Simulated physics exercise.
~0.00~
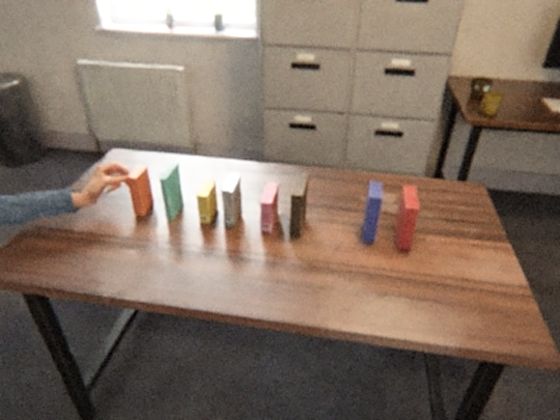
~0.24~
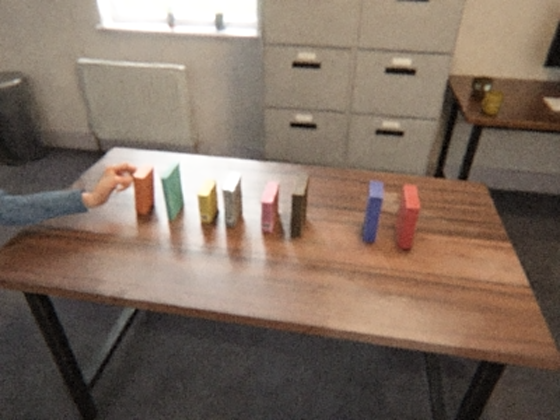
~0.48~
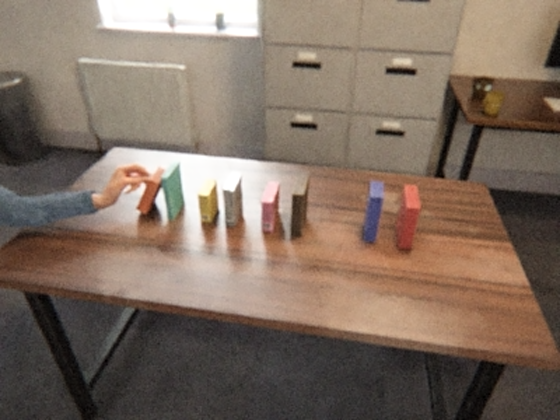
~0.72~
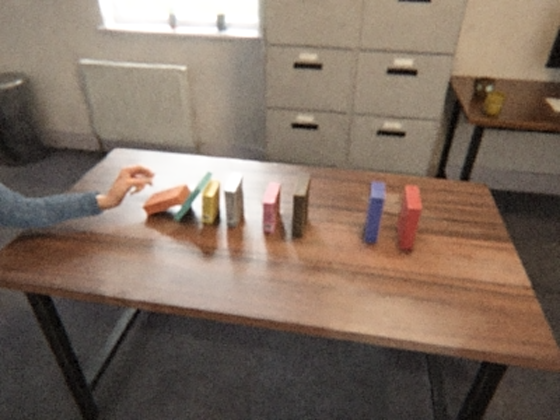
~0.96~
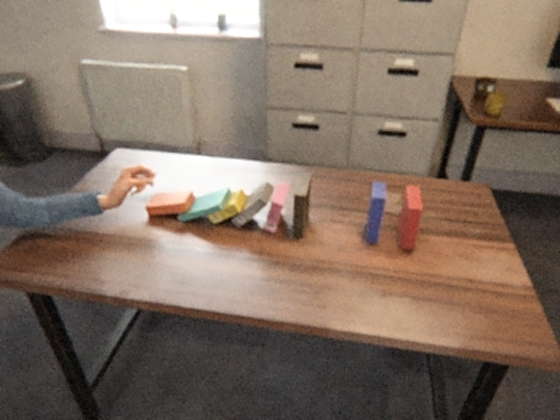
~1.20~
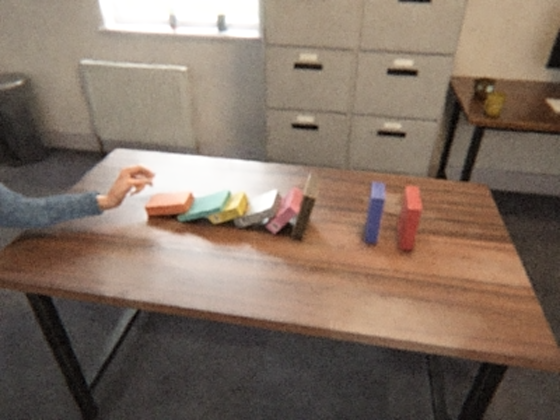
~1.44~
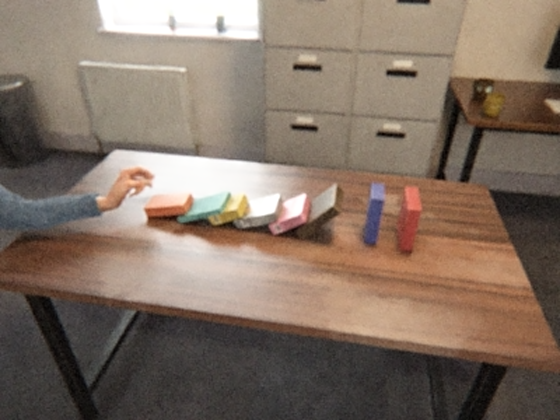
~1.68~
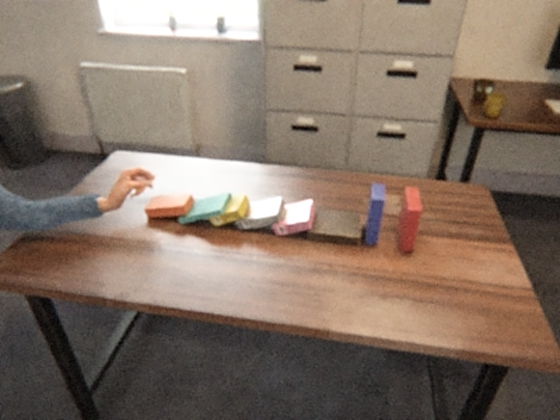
A hand tips the orange board rightward, toppling six pieces while blue and red blocks stand.
